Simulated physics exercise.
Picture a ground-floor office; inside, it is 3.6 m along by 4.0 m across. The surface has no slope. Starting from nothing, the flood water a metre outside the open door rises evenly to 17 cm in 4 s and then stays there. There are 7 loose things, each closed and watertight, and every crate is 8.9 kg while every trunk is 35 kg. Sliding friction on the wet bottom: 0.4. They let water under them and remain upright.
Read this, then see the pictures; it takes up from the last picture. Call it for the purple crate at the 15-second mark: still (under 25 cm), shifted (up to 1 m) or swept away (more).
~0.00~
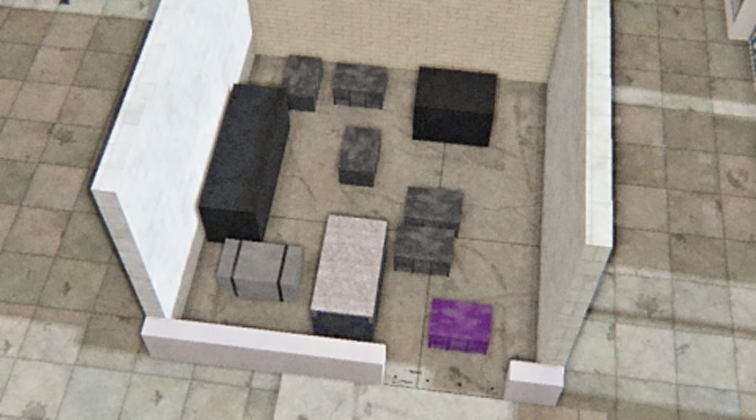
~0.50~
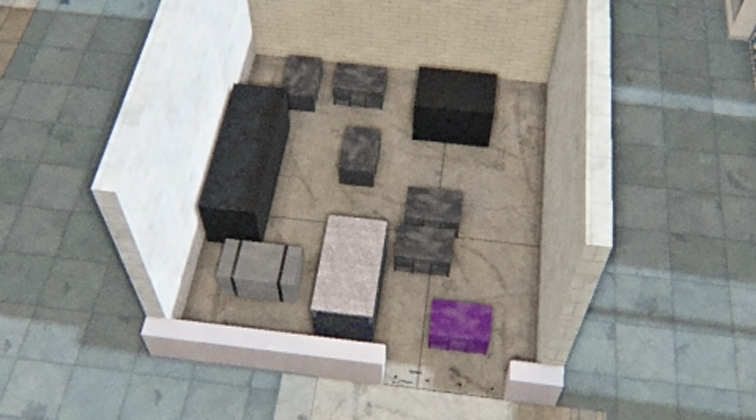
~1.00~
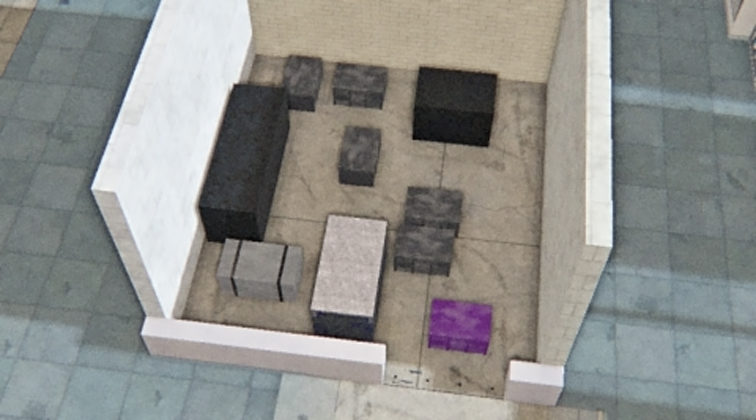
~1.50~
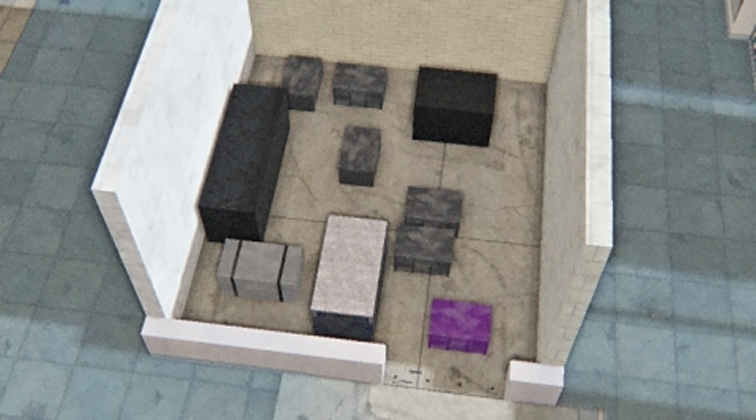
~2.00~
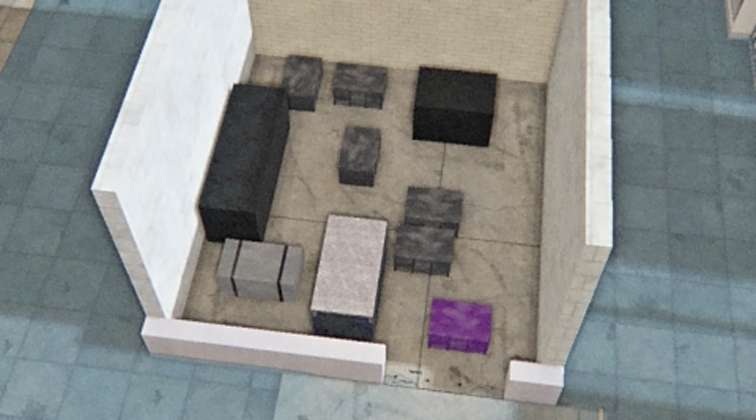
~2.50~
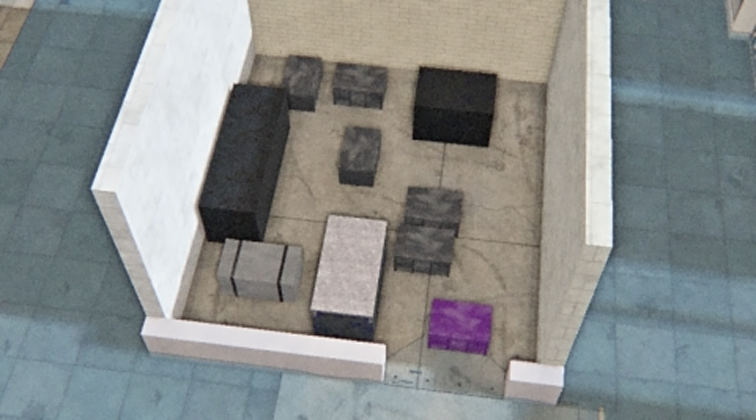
Swept away.
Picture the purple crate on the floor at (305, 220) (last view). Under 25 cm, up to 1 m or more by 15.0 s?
By then it edges a bit.
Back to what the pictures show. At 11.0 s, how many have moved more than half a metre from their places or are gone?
The number I get is 6.
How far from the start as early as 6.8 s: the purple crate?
250 cm, give or take.
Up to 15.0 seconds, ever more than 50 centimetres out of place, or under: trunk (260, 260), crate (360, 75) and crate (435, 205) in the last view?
Order as asked: Below, beyond, beyond.
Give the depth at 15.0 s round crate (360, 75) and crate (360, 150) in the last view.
13 and 10 cm.
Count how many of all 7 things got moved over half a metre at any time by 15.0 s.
The tally stands at 6.
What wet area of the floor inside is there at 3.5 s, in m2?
Some 1.5 m2 of it.
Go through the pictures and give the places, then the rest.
In the first picture, the purple crate at (461, 320) rests on the ground; water covers 0.0 m2; 0 of 7 have shifted.
In the second picture, the purple crate at (461, 320) rests on the ground; water covers 0.0 m2; 0 of 7 have shifted.
In the third picture, the purple crate at (461, 320), on the bottom; water covers 0.0 m2; 0 of 7 have shifted.
In the fourth picture, the purple crate at (461, 320), on the bottom; 0.0 m2 under water; 0 of 7 have shifted.
In the fifth picture, the purple crate at (461, 320), on the bottom; 0.0 m2 under water; 0 of 7 have shifted.
In the sixth picture, the purple crate at (461, 320) rests on the ground; water covers 0.3 m2; 0 of 7 have shifted.
After 3.5 s the purple crate is near (470, 281), 0.5 m from its start, aground; 0 afloat.
After 6.8 s the purple crate is near (518, 139), 2.4 m from its start, afloat; 3 afloat.
After 11.0 s the purple crate is near (518, 138), 2.4 m from its start, afloat; 6 afloat.
After 15.0 s the purple crate is near (519, 135), 2.4 m from its start, afloat; 7 afloat.
